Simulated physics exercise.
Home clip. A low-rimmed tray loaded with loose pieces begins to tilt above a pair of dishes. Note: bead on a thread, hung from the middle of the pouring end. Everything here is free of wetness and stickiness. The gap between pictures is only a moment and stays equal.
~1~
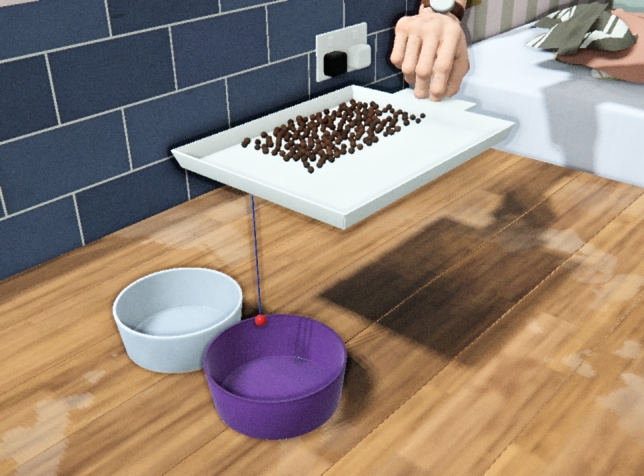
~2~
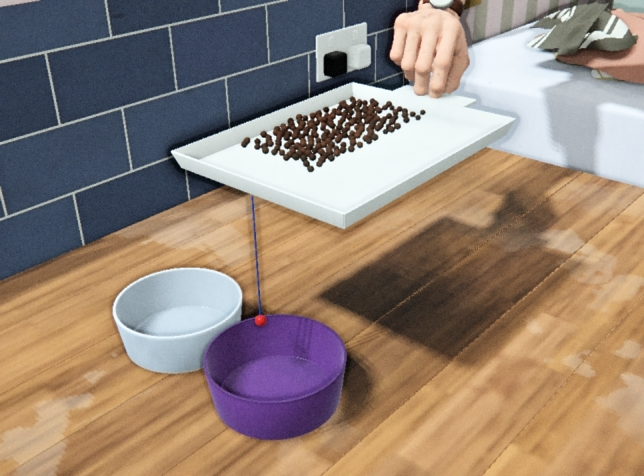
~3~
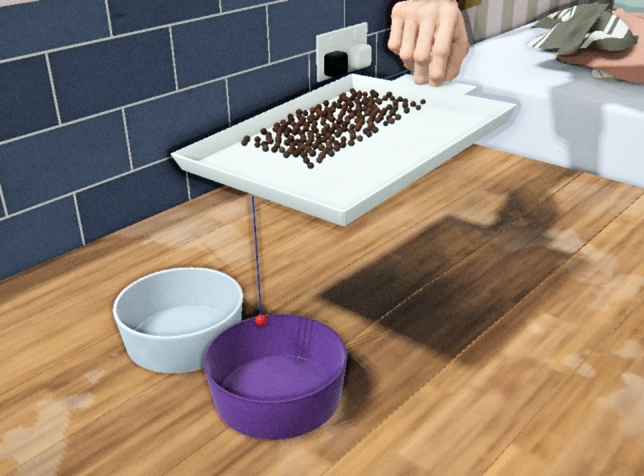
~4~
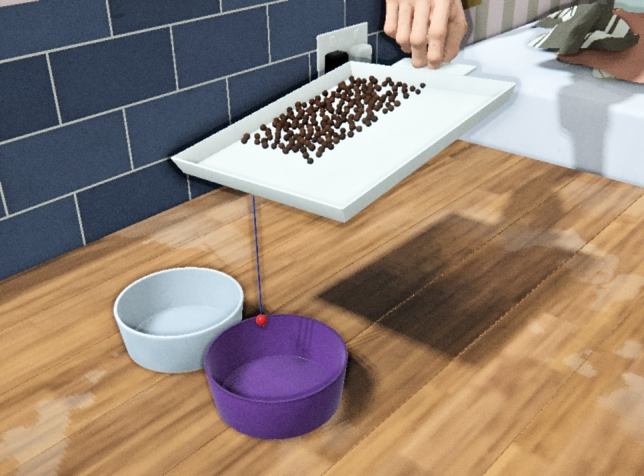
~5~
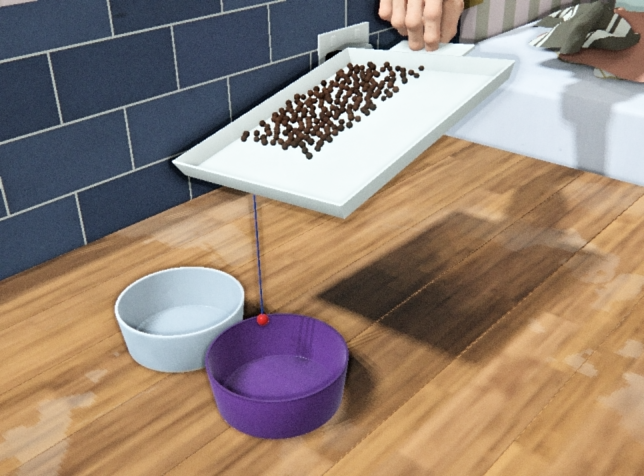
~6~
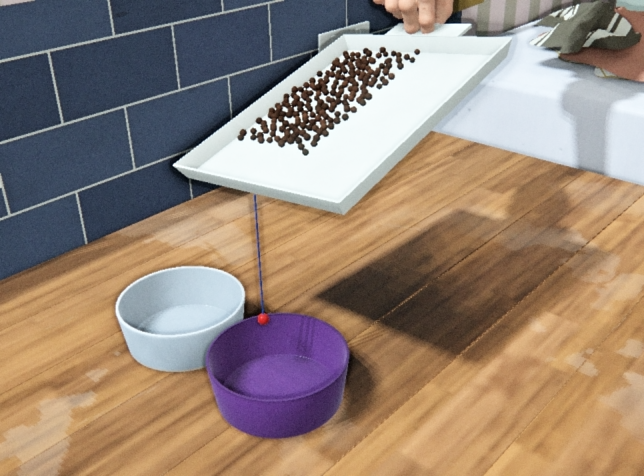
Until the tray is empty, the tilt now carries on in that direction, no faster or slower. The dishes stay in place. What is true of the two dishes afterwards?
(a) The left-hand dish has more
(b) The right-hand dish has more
Option a: The left-hand dish has more.
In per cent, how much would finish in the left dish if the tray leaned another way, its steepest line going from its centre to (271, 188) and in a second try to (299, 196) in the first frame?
30 % and 0 %, roughly.
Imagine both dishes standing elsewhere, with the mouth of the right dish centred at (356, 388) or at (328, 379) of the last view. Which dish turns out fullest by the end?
At the first spot the left-side one comes out ahead, at the second spot the left-side one.
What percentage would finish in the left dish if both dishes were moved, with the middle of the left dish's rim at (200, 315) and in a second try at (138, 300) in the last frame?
It comes to near 100 per cent the first time and near 60 per cent the second time.
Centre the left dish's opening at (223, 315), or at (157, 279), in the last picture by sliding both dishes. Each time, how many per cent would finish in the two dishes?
Estimate: 80 % first, 70 % second.
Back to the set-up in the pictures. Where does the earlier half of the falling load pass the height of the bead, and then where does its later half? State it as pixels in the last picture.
Roughly (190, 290) first, then roughly (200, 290).
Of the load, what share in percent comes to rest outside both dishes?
0 %.
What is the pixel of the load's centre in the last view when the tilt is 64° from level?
I'd mark it close to (209, 177).
Shortly afterwards, tray tipped steeply; the bulk on the tray; a little in the left dish; only a few outside both; near a quarter in the air.
Next, tray tipped past a quarter turn; only a few on the tray; the bulk in the left dish; only a few outside both; a little in the air.
Some moments later, tray tipped past a quarter turn; all but a few in the left dish; only a few outside both.
In the end, tray tipped past a quarter turn; none at all in the right dish; all but a few in the left dish; only a few outside both.
